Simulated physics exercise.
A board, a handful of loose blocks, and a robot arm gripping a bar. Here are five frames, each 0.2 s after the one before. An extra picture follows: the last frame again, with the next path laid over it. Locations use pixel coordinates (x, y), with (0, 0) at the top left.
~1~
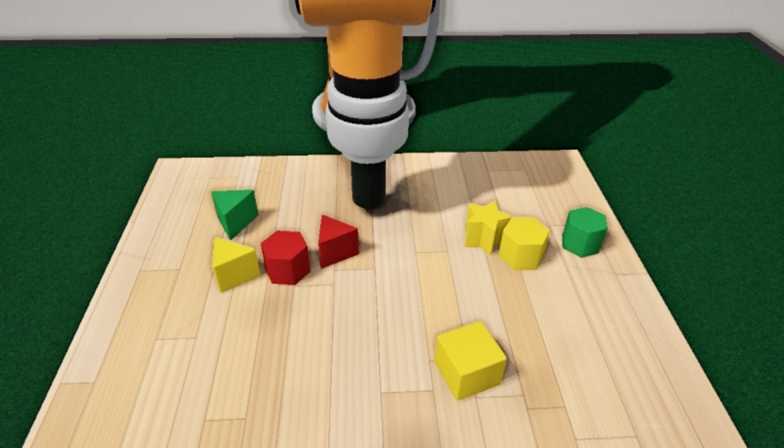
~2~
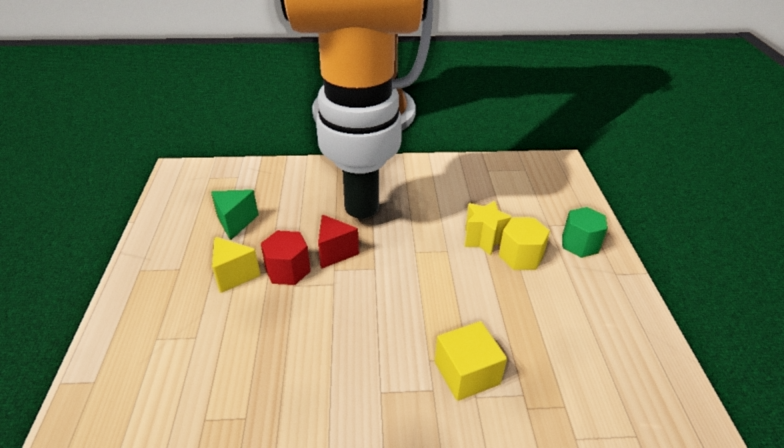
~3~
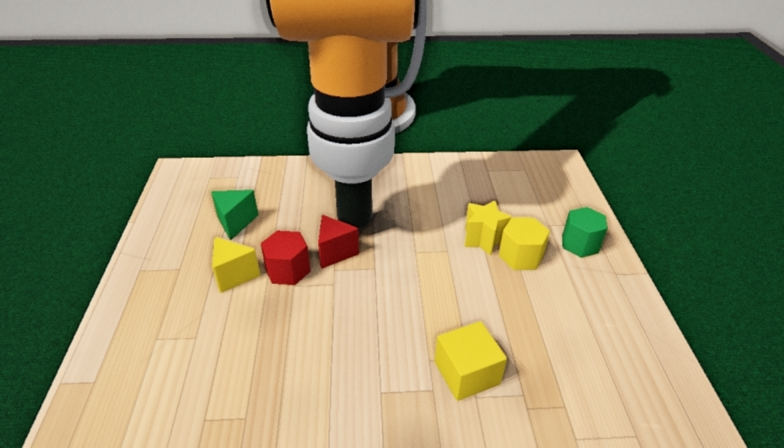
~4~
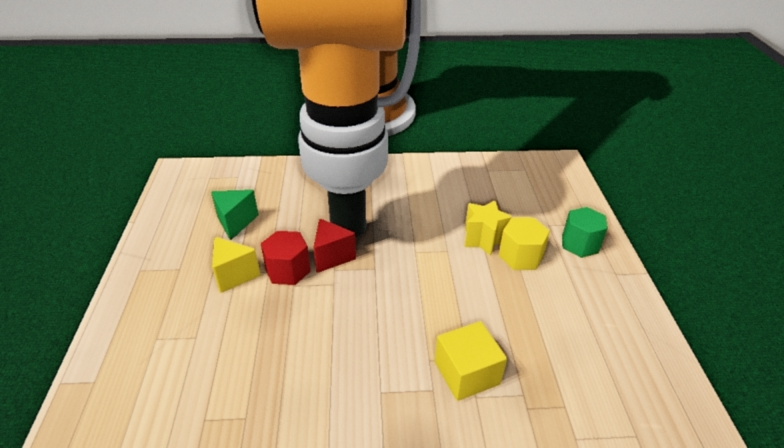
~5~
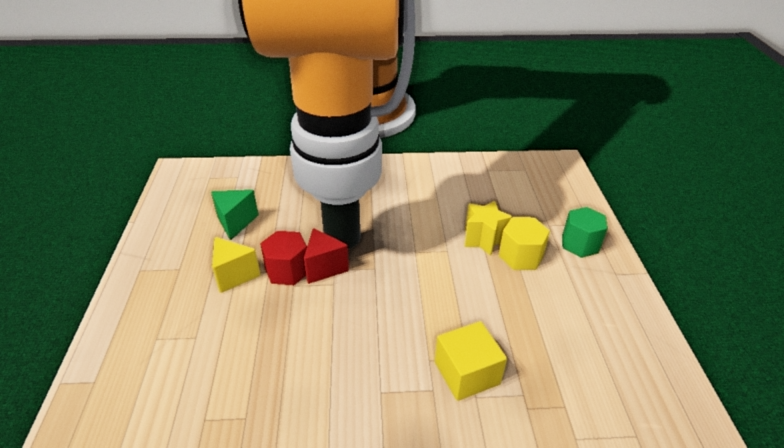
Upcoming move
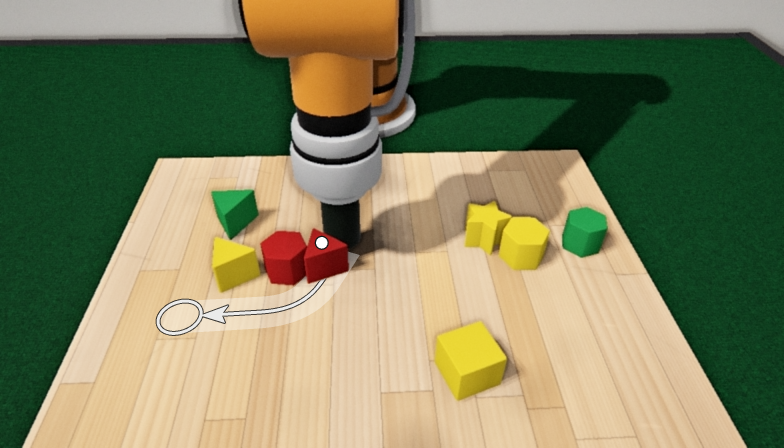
A robot arm lowers its black bar toward the red triangular block and pushes it left.
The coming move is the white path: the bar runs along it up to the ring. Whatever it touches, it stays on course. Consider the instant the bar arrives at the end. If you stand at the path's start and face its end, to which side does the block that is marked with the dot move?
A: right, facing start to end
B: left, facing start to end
Answer: B.
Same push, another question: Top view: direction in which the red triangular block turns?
Viewed from above, counterclockwise.
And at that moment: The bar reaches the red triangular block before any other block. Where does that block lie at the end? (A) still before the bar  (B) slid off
B.
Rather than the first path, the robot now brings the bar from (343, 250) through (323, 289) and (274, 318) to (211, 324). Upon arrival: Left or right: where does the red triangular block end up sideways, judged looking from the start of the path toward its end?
Answer: Left.
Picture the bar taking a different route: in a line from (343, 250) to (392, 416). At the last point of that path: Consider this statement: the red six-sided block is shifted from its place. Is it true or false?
Answer: False.
The drawn path runs from (343, 250) through (313, 292) and (250, 313) to (180, 317); the dot is on the red triangular block.
What follows on the original path. One third of the way, bar at (311, 281); red six-sided block at (274, 250), turned 50° clockwise; red triangular block at (281, 286), turned 20° clockwise.
Two thirds of the way, bar at (247, 301); red six-sided block at (274, 250), turned 50° clockwise; red triangular block at (233, 315), turned 30° anticlockwise.
At the end, bar at (176, 305); yellow triangular block not moved; red six-sided block at (274, 250), turned 50° clockwise; red triangular block at (230, 316), turned 35° anticlockwise.
